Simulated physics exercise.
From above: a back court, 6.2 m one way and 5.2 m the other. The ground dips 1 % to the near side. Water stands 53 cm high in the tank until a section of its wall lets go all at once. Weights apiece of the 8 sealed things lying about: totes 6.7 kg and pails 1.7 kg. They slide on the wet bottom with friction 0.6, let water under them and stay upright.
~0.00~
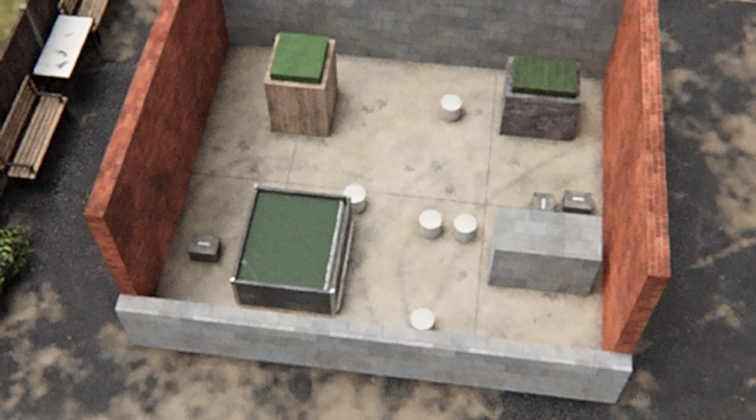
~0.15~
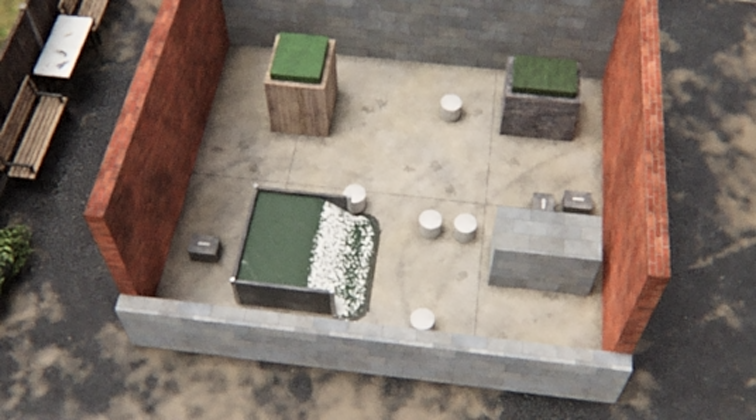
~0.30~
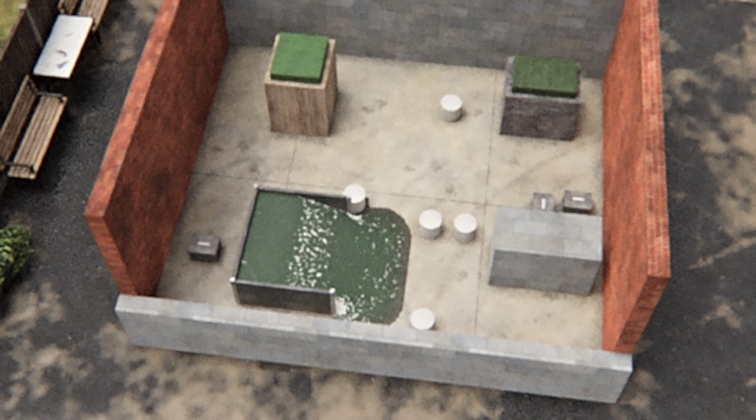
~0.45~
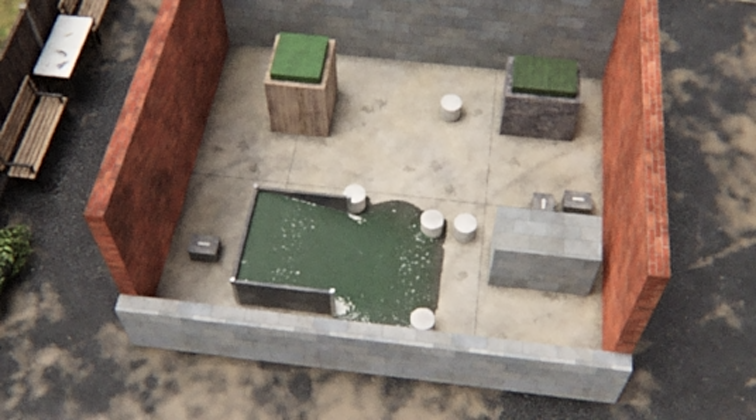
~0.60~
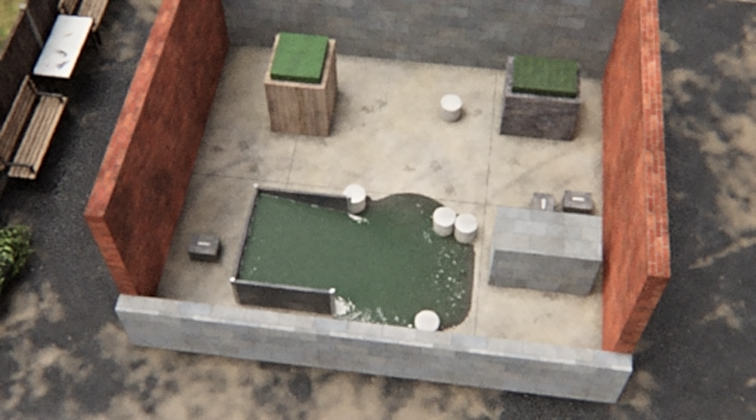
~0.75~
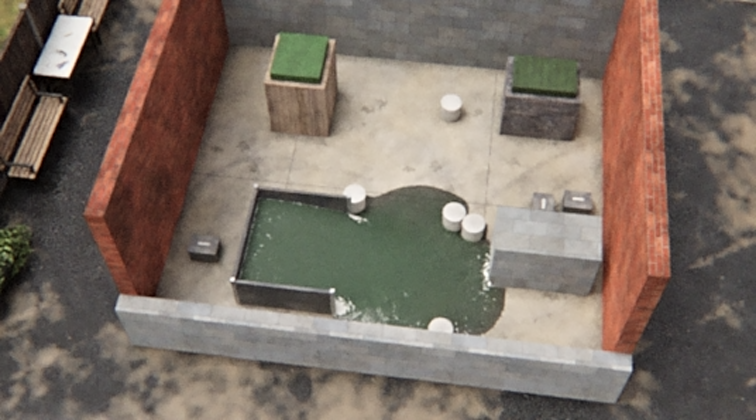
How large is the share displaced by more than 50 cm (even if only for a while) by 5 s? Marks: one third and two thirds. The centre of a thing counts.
Share: Between one and two thirds.
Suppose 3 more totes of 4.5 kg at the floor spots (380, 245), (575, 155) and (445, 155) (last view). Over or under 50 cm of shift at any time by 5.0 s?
In turn: Past it, over, short of it.
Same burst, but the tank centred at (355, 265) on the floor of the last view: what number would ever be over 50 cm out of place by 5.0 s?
Then 5.
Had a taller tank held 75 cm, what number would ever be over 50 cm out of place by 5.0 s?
Then 6.
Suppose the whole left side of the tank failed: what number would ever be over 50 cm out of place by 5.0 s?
Then 2.
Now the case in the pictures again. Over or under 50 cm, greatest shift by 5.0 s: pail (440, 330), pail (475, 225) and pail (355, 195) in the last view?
In turn: Past it, past it, short of it.
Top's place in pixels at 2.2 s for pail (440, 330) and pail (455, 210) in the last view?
Around (599, 324) and (596, 132).
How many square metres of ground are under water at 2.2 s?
Some 14 m2.
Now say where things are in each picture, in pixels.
A pail at (431, 219), on the bottom; a pail at (422, 319), on the bottom; water covers 1.9 m2; 0 of 8 have shifted, in the first frame.
A pail at (431, 219), on the bottom; a pail at (422, 319) rests on the ground; water covers 2.7 m2; 0 of 8 have shifted, in the second frame.
A pail at (431, 219), on the bottom; a pail at (422, 319) rests on the ground; water covers 3.6 m2; 0 of 8 have shifted, in the third frame.
A pail at (432, 219) rests on the ground; a pail at (423, 319), on the bottom; water covers 4.7 m2; 0 of 8 have shifted, in the fourth frame.
A pail at (445, 216) rests on the ground, 21 cm from its start; a pail at (427, 321) rests on the ground, 8 cm from its start; 5.8 m2 under water; 2 of 8 have shifted, in the fifth frame.
A pail at (454, 212), on the bottom, 36 cm from its start; a pail at (441, 329) rests on the ground, 29 cm from its start; 6.8 m2 under water; 3 of 8 have shifted, in the sixth frame.
After 1.1 s 3 of 8 are over 50 cm from their spots; 2 afloat.
After 2.2 s 3 of 8 are over 50 cm from their spots; 3 afloat.
After 3.5 s 4 of 8 are over 50 cm from their spots; 5 afloat.
After 5.0 s 4 of 8 are over 50 cm from their spots, and 4 have been at some point; 4 afloat.
